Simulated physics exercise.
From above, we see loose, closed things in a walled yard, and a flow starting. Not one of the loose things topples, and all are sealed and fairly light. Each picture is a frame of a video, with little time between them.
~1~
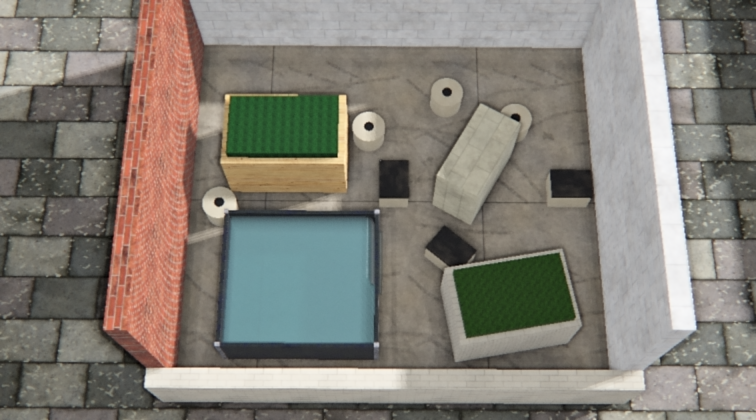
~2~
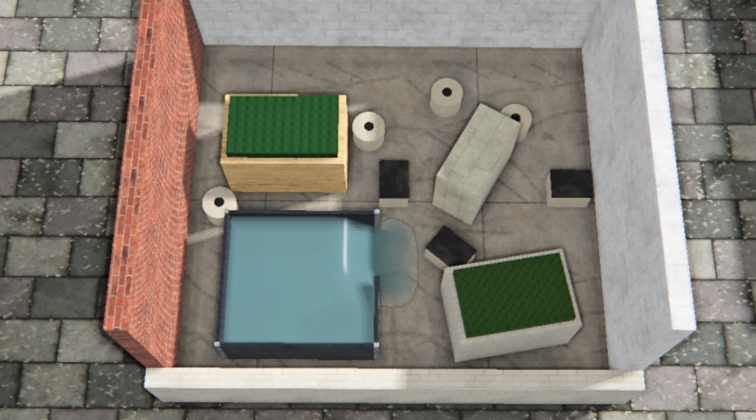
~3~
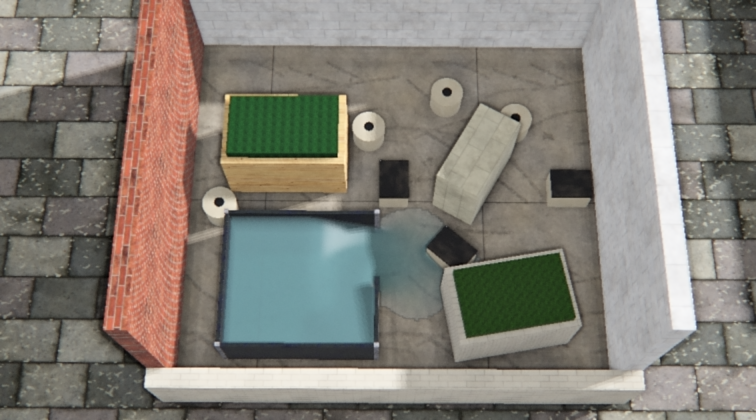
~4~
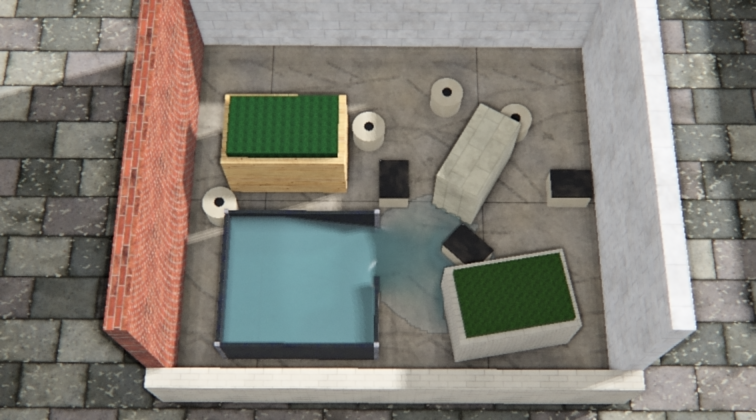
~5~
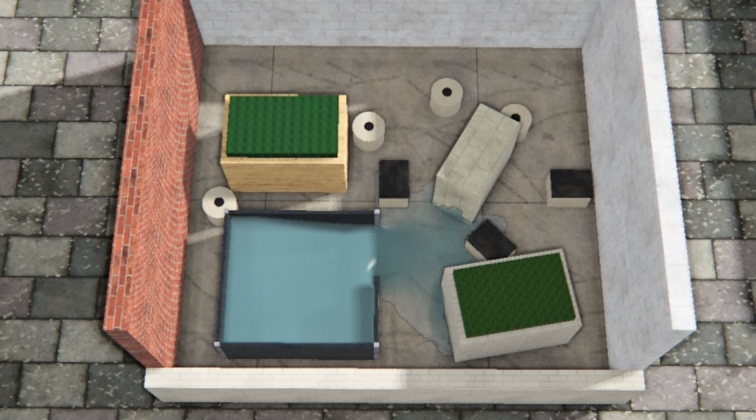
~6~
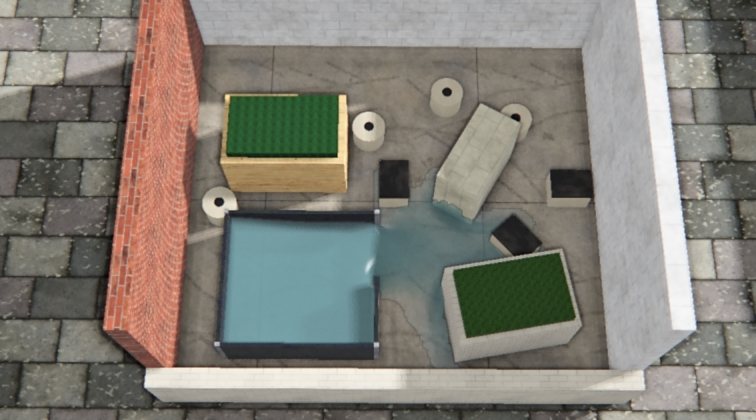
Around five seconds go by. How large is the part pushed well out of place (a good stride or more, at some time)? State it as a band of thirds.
Looks to me like between one and two in three get shifted a long way.
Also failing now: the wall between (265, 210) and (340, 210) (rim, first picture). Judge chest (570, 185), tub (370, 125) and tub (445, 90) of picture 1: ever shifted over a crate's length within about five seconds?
Each in turn, never travels that far, never travels that far, ends up that far off.
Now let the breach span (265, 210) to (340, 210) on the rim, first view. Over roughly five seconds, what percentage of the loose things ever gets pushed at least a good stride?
About 40 %.
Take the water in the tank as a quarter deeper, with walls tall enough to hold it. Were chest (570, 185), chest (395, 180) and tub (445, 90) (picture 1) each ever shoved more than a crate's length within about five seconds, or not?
Beyond that, then not beyond that, then beyond that.
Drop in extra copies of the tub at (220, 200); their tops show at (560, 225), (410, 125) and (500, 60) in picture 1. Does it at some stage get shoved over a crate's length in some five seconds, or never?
Displaced, displaced, displaced.
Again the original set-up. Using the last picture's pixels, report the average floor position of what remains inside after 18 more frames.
Around (419, 125).
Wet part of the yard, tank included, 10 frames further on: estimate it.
About 55 in a hundred.
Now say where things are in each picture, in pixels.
The first frame shows a chest at (451, 249) rests on the ground; a tub at (447, 92) rests on the ground; 0 of 7 have shifted.
The second frame shows a chest at (451, 249) rests on the ground; a tub at (447, 92) rests on the ground; 0 of 7 have shifted.
The third frame shows a chest at (452, 249) rests on the ground; a tub at (447, 92), on the bottom; 0 of 7 have shifted.
The fourth frame shows a chest at (468, 247), on the bottom, close to its start; a tub at (447, 92), on the bottom; 1 of 7 have shifted.
The fifth frame shows a chest at (492, 243) rests on the ground, a stride from its start; a tub at (447, 92) rests on the ground; 1 of 7 have shifted.
The sixth frame shows a chest at (517, 238), on the bottom, a stride from its start; a tub at (447, 92), on the bottom; 1 of 7 have shifted.
A moment on, 1 of 7 are well off their spots; 0 afloat.
Next, 2 of 7 are well off their spots; 1 afloat.
Later, 4 of 7 are well off their spots; 4 afloat.
In the end, 4 of 7 are well off their spots, and 4 have been at some point; 4 afloat.
